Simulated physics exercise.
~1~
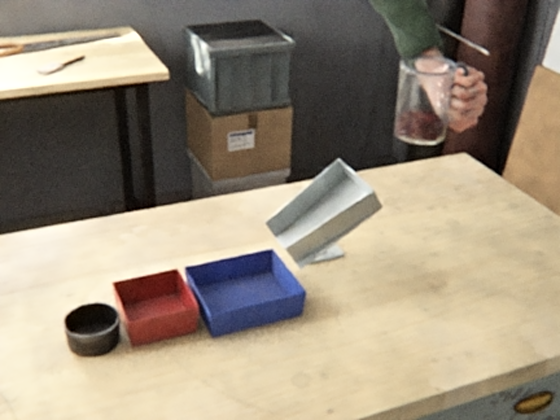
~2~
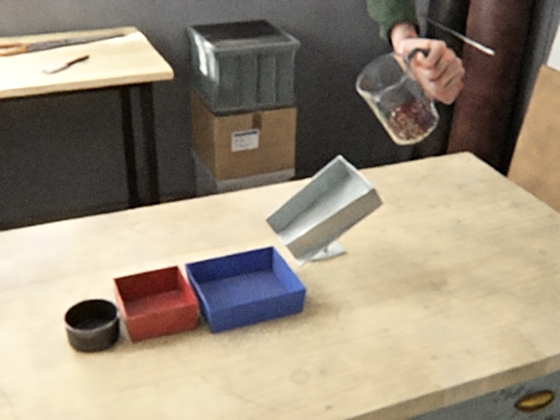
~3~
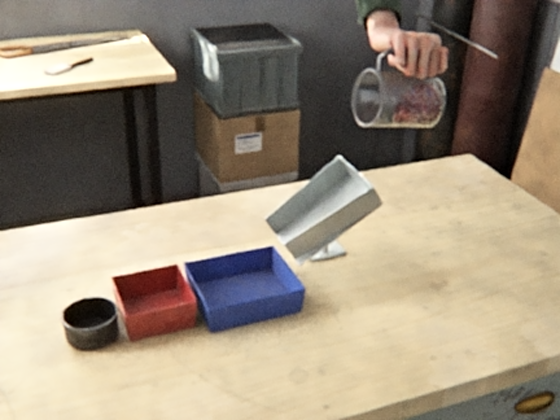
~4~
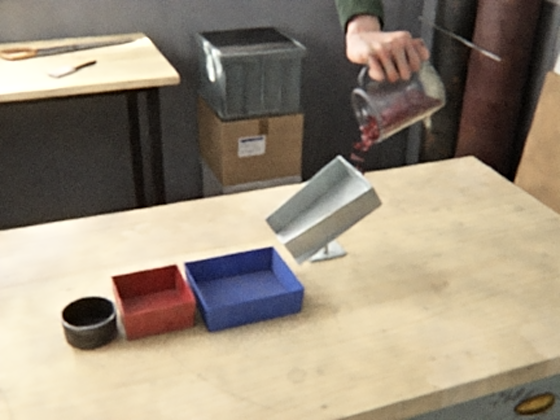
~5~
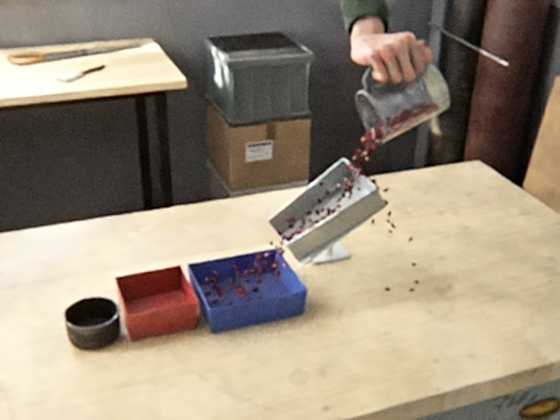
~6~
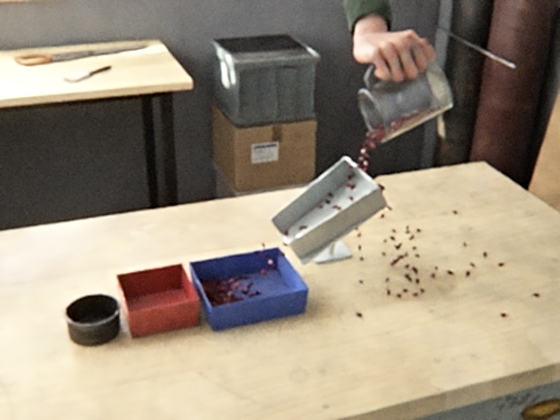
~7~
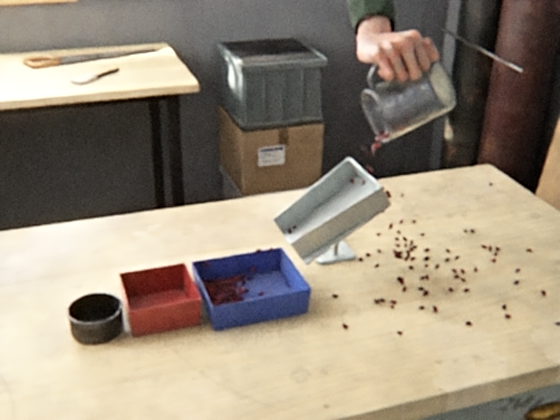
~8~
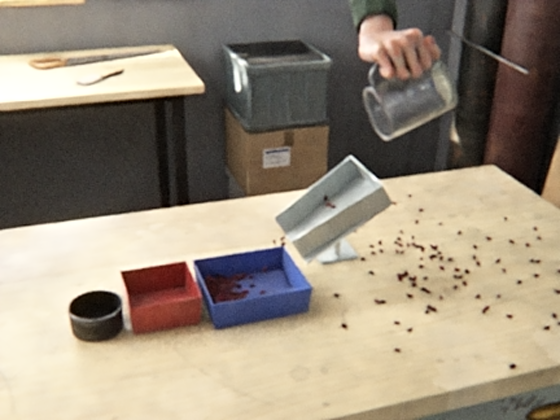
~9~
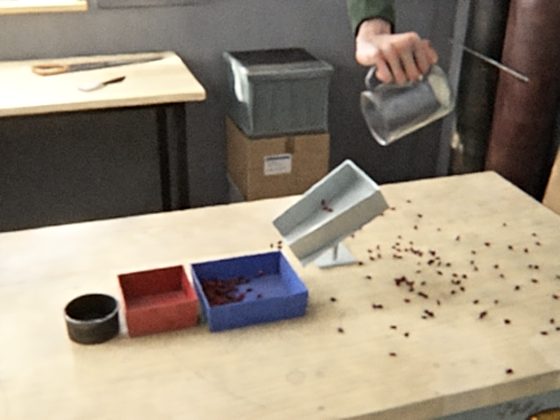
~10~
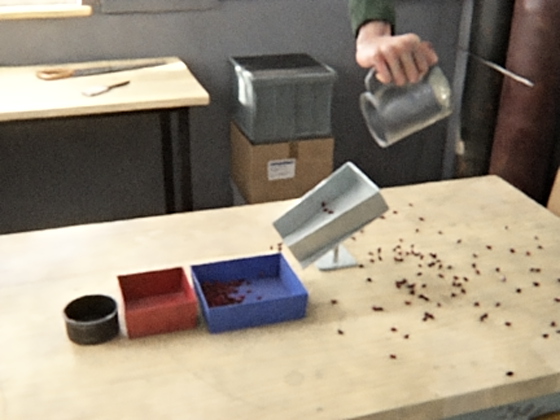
In this clip, a hand tips a clear jug of dark red beans over a grey sloping chute on a wooden table; many slide into the blue tin while others scatter across the tabletop, leaving the jug empty and the red tin and black dish without beans.
